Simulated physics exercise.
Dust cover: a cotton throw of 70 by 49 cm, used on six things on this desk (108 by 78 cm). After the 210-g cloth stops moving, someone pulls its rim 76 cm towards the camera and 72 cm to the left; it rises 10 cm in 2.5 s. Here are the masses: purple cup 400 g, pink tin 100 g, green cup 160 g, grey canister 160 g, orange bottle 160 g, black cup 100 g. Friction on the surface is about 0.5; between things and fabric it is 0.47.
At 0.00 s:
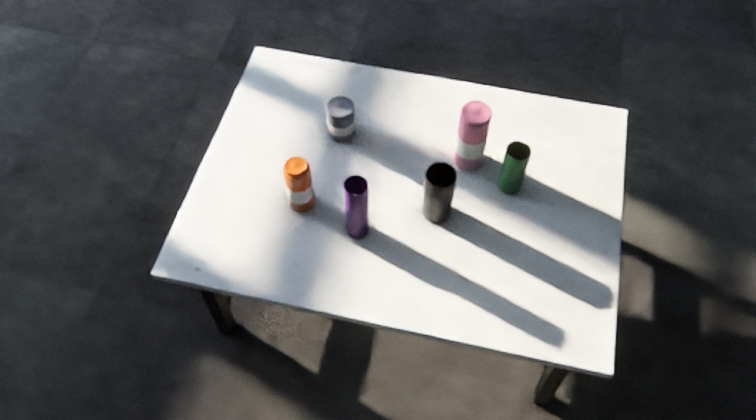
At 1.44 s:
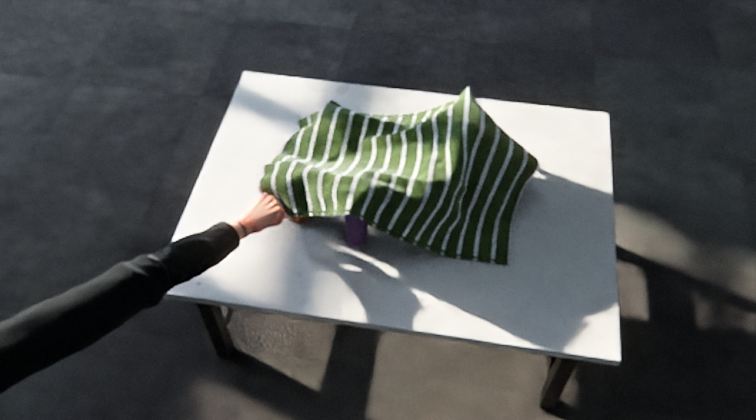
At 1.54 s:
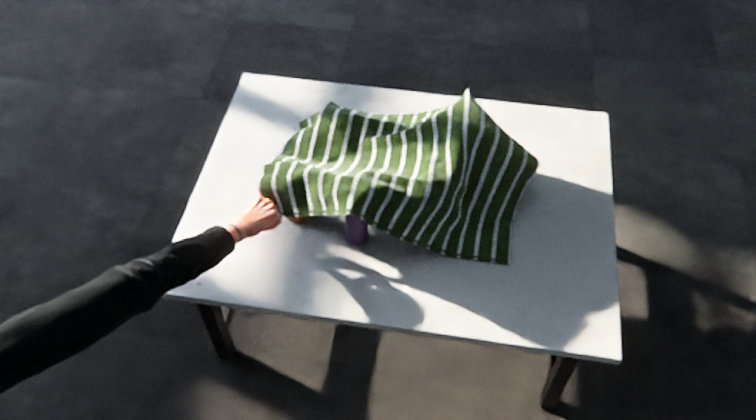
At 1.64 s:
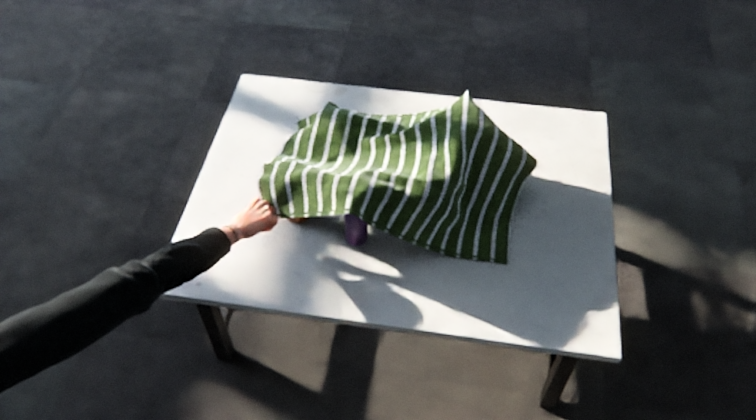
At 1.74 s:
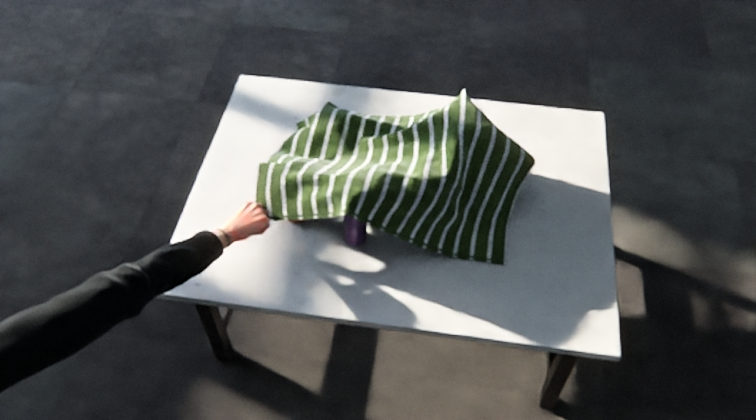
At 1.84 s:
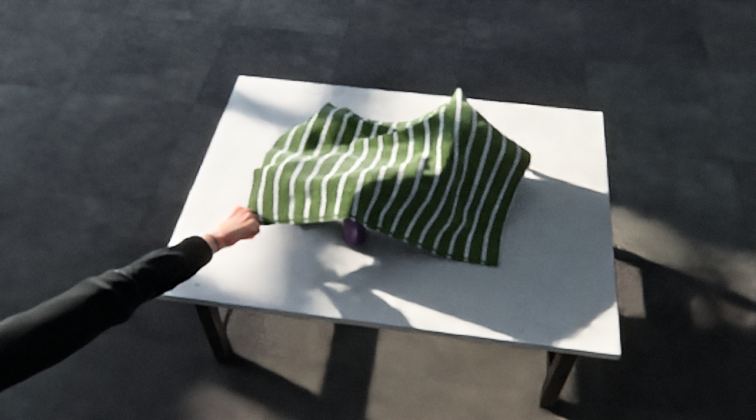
On a white table, six cups and containers stood in the open, then a green-and-white striped cloth covered them, and a hand gripping its edge drew it slightly left and toward the viewer.
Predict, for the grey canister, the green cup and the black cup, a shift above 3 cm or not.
The grey canister is not displaced, the green cup is not displaced, the black cup is displaced.
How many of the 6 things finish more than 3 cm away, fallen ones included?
Counting them up, I get 4.
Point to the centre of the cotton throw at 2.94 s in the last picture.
It sits near (182, 293) in pixels.
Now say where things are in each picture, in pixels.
In the first frame, orange bottle (296, 165), 16 cm tall; grey canister (340, 106), 10 cm tall; purple cup (356, 185), 19 cm tall; pink tin (476, 112), 19 cm tall; green cup (519, 151), 14 cm tall; black cup (441, 175), 16 cm tall.
In the second frame, cotton throw corners (313, 123) (504, 149) (509, 265); grip (273, 214).
In the third frame, cotton throw corners (316, 126) (496, 156); grip (269, 217).
In the fourth frame, cotton throw corners (312, 124) (488, 162); grip (265, 219).
In the fifth frame, cotton throw corners (311, 124) (490, 158); grip (258, 222).
In the sixth frame, cotton throw corners (318, 129) (497, 150) (499, 267); grip (248, 227).
By 2.4 s, middle of the cotton throw at (319, 184); black cup 2 cm off its start, pink tin on its side, 14 cm off its start, orange bottle 8 cm off its start.
By 2.9 s, middle of the cotton throw at (182, 293); black cup on its side, 16 cm off its start, orange bottle on its side, 25 cm off its start, purple cup on its side, 15 cm off its start.
By 3.5 s, middle of the cotton throw at a place out of view; black cup on its side, 25 cm off its start at (363, 266), orange bottle over the edge, purple cup on its side, 21 cm off its start at (282, 198).
By 4.0 s, middle of the cotton throw at a place out of view; black cup on its side, 33 cm off its start, orange bottle over the edge, purple cup on its side, 29 cm off its start.
By 4.8 s, middle of the cotton throw at a place out of view; black cup over the edge, green cup 0 cm off its start at (507, 150), grey canister 0 cm off its start at (329, 121), orange bottle over the edge.
